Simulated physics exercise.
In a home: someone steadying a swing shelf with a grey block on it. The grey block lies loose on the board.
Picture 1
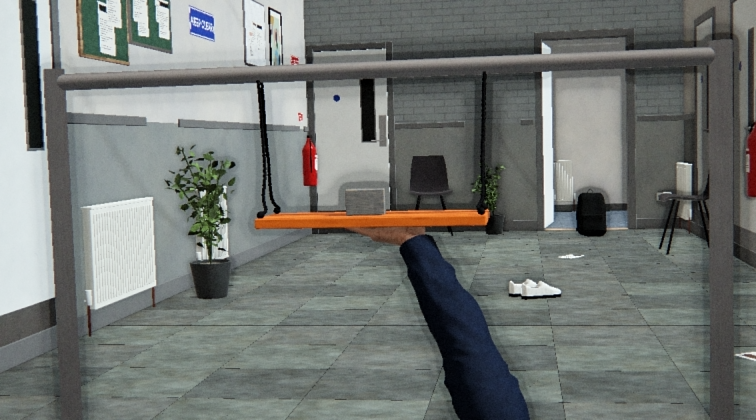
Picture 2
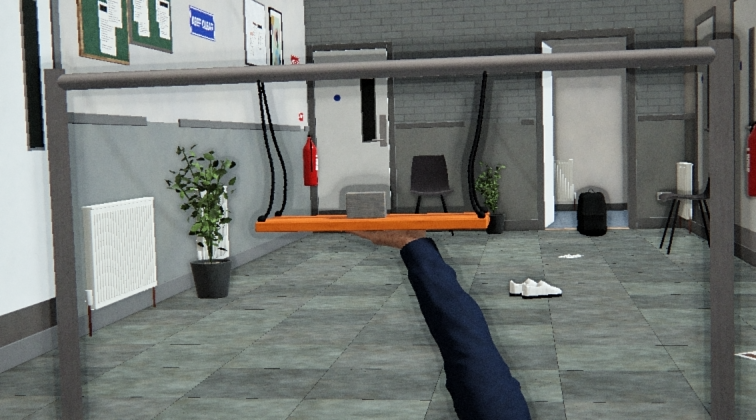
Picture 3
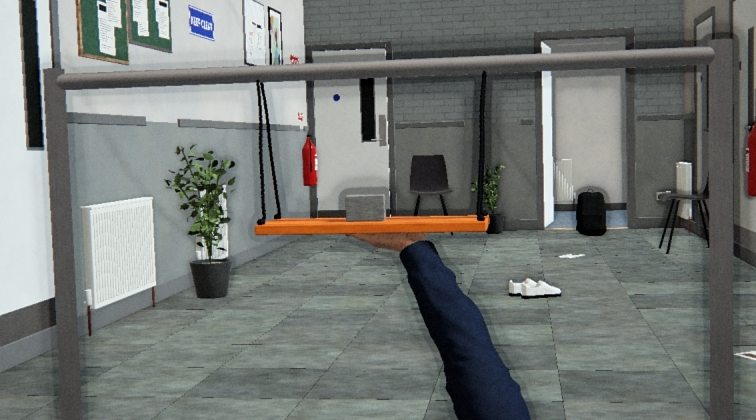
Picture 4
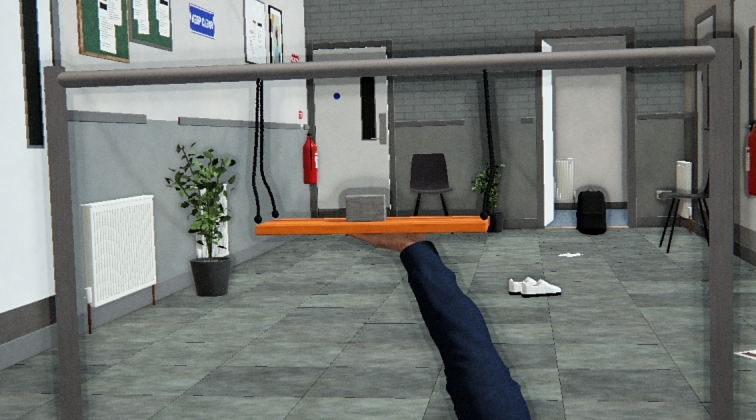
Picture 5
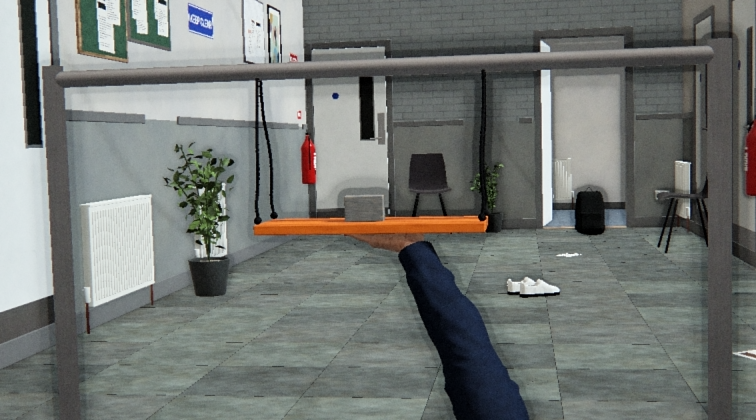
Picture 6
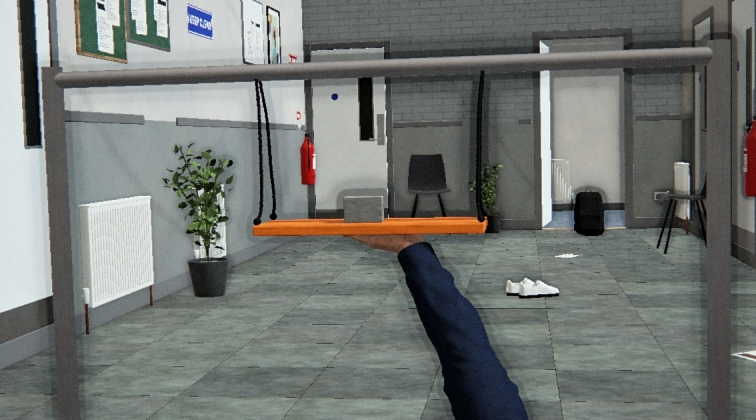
In a grey-walled hallway with a tiled floor, seen from the front through a metal frame, a door, chairs, potted plants, a red extinguisher and white shoes stand behind. An orange board hangs from the top bar on black cords, a grey block on it and a blue-sleeved arm's hand beneath. The cords sway and bend slightly while the board, block and hand barely shift, and the view hardly moves.
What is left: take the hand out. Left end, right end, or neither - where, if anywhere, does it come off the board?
Neither; it stays on.
Then, 0.24 s after the last picture, board level; block on the board near (364, 212).
At rest, board level; block on the board near (364, 212). The grey block stays on the board.
